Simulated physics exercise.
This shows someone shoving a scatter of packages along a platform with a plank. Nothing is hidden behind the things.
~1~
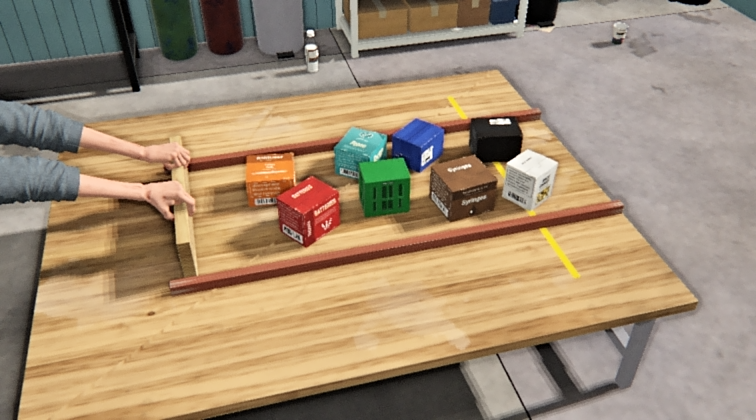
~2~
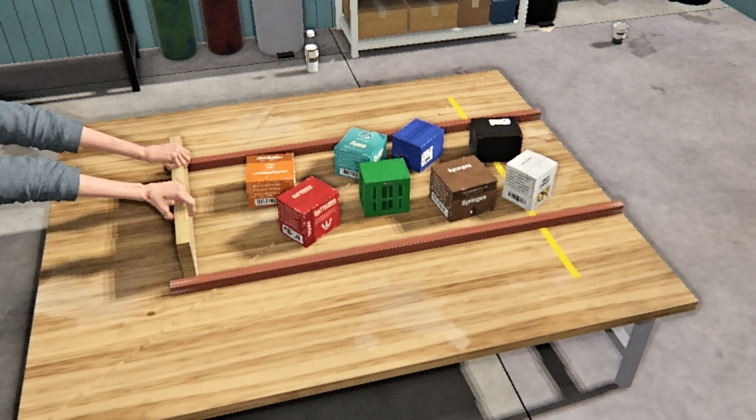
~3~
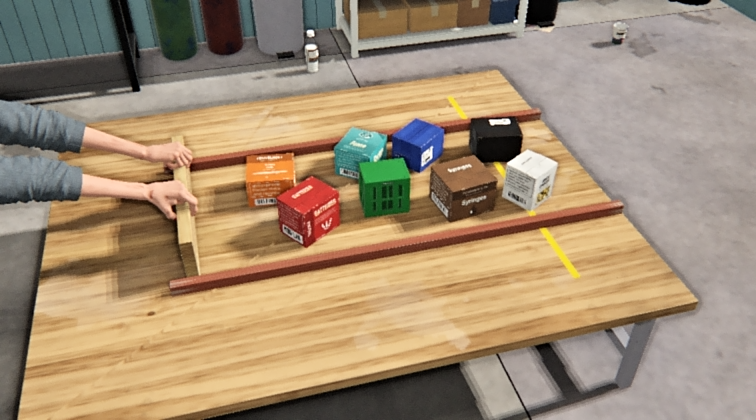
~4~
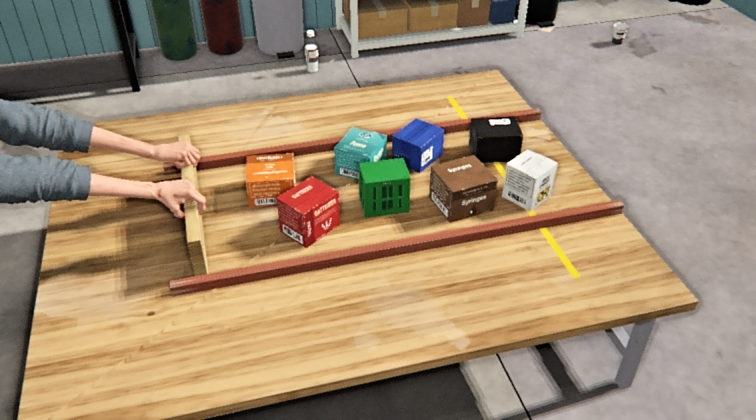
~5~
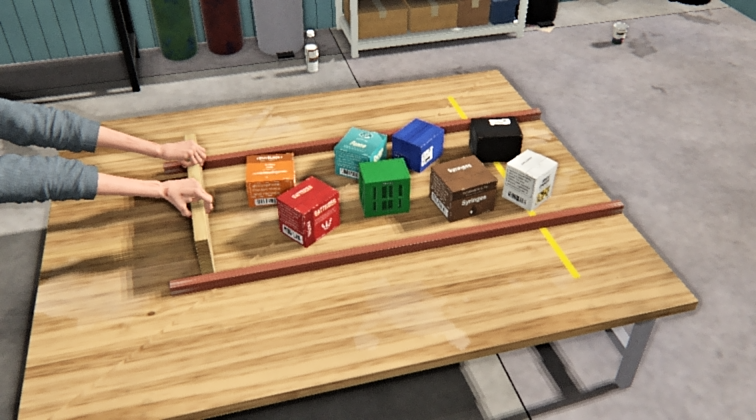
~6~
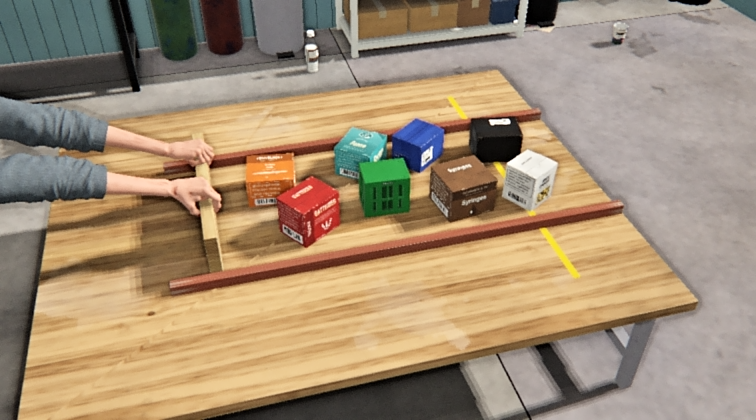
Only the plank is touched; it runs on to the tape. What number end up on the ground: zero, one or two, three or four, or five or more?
Here the number that fall off is three or four.
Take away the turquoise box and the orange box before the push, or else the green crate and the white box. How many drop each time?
1 in the first case, 2 in the second.
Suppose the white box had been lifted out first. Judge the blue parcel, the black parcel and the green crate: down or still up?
The blue parcel is lost, the black parcel falls, the green crate survives.
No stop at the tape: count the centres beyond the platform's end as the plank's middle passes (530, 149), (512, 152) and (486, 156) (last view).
It would be 5, 4 and 3.
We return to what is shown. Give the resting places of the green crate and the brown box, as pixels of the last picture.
Near (552, 154) and (593, 170).
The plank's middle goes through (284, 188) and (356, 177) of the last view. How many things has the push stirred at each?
First 2, then 6.
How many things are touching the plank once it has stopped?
In contact: 2.
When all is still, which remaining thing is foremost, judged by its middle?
The brown box.
A little later, none off yet; white box at rest near (529, 180); black parcel at rest near (495, 139); brown box at rest near (463, 188).
When it is over, the number that fall off is three or four; down, blue parcel, black parcel and white box.
